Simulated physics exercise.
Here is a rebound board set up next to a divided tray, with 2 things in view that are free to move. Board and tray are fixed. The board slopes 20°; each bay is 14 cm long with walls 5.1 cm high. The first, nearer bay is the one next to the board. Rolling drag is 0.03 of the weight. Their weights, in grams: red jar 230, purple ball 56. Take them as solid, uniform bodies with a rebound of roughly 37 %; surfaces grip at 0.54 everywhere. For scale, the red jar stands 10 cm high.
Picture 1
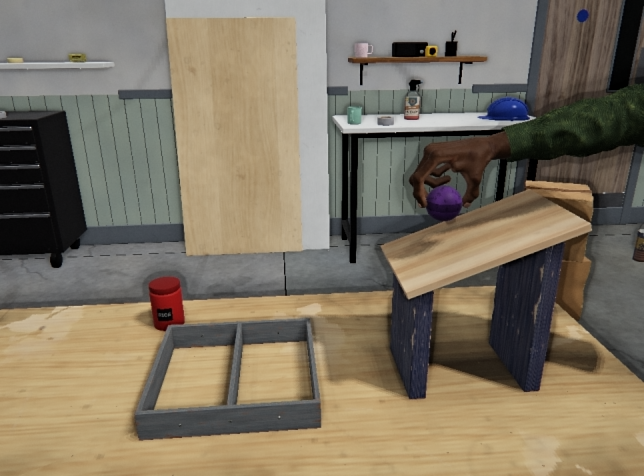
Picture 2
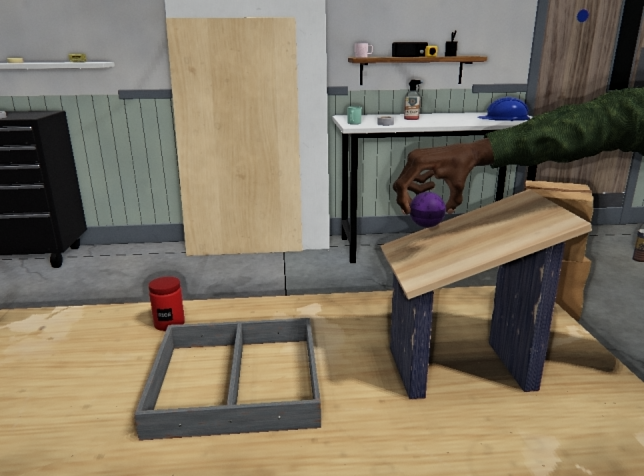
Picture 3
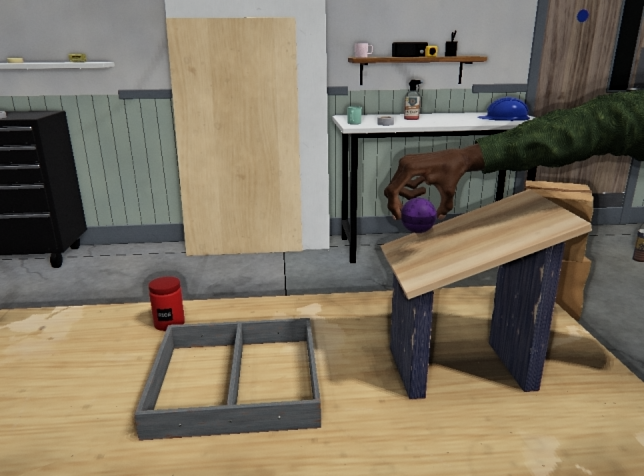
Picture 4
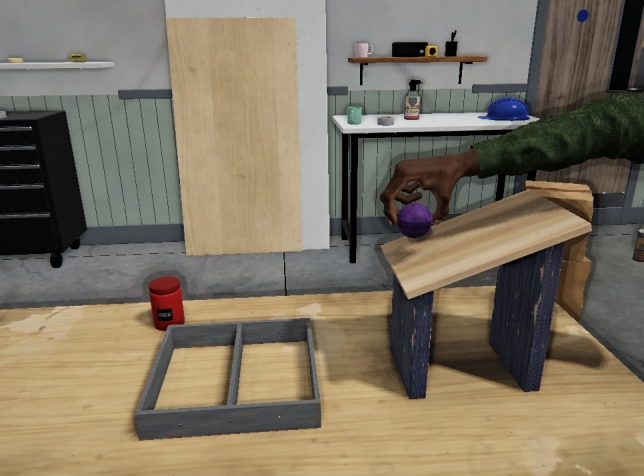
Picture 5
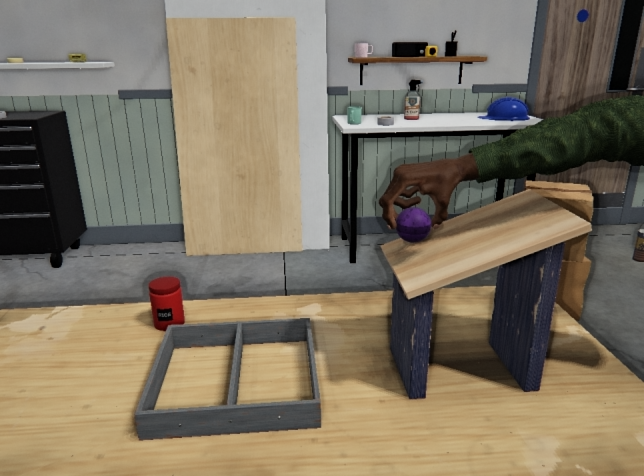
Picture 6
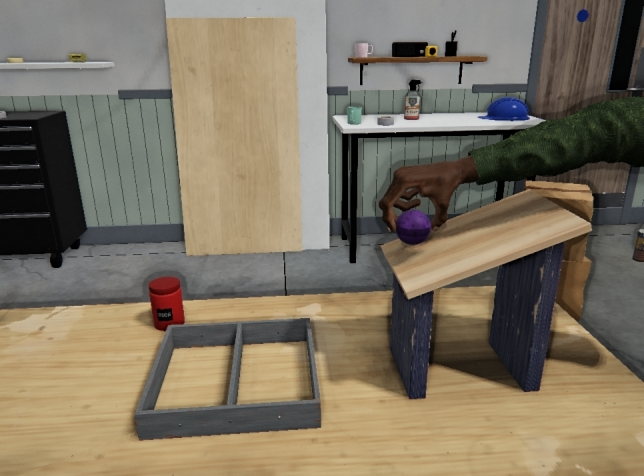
In a workshop with green panelled walls, a fixed camera looks slightly down across a wooden table. A red jar stands at the left behind a grey frame divided into two bays, while a sloping wooden board rests on dark blue supports at the right. A green-sleeved hand carries a purple ball left and slightly down above the board's lower end, then holds it nearly still there.
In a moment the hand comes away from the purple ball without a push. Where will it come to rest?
The answer: Outside the tray.
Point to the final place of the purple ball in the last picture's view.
Around (340, 363).
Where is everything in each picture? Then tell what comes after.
In the first frame, 6 cm from its drop point; purple ball (444, 203); red jar (167, 303).
In the second frame, 4 cm from its drop point; purple ball (428, 210); red jar (167, 303).
In the third frame, 2 cm from its drop point; purple ball (418, 216); red jar (167, 303).
In the fourth frame, 1 cm from its drop point; purple ball (415, 220); red jar (167, 303).
Held still over the board; purple ball (413, 225); red jar (167, 303), in the fifth frame.
Held still over the board; purple ball (413, 227); red jar (167, 303), in the sixth frame.
Then, 0.30 s later than the last frame, purple ball near (390, 251).
Then, 0.50 s later than the last frame, it is outside the bays; purple ball near (337, 353).
Then, 0.60 s later than the last frame, purple ball near (336, 351).
When it is over, it is outside the bays; red jar within 4 cm of the start. End places, in pixels of the last picture, purple ball near (341, 363).
